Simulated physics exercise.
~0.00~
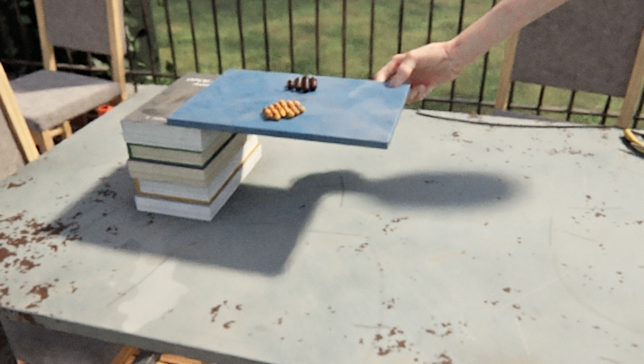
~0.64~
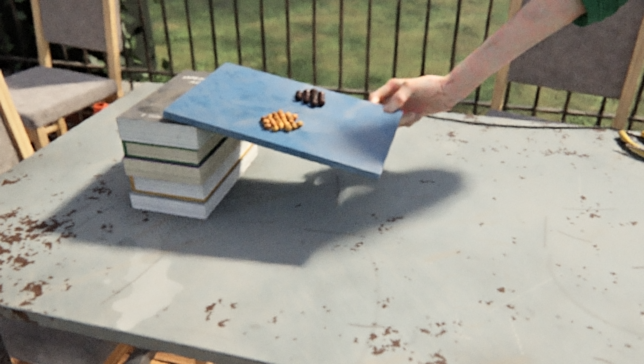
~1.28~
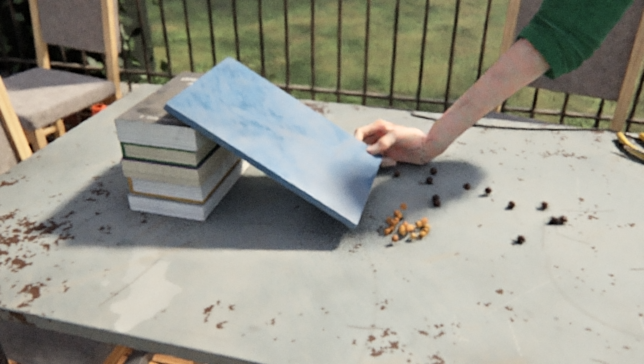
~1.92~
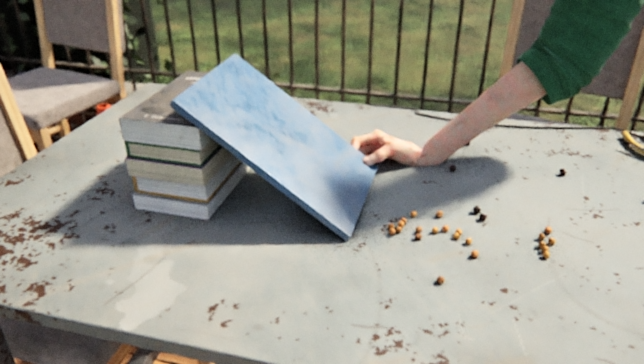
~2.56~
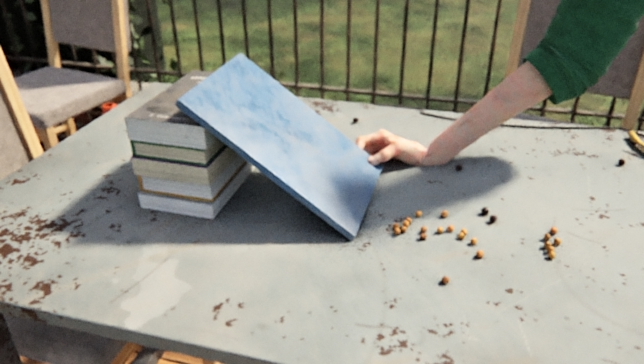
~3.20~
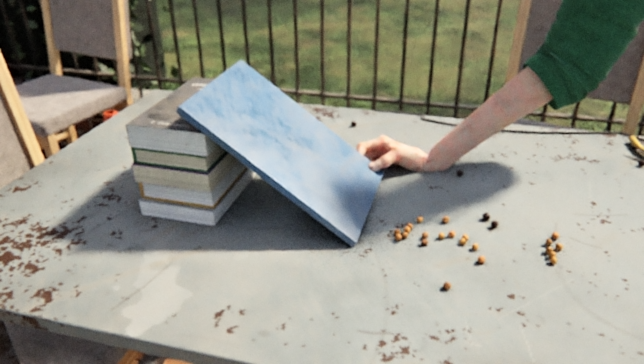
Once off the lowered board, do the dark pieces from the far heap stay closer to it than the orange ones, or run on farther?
The dark pieces from the far heap run on farther. Most of the orange ones come to rest nearer the board, spread over the table.
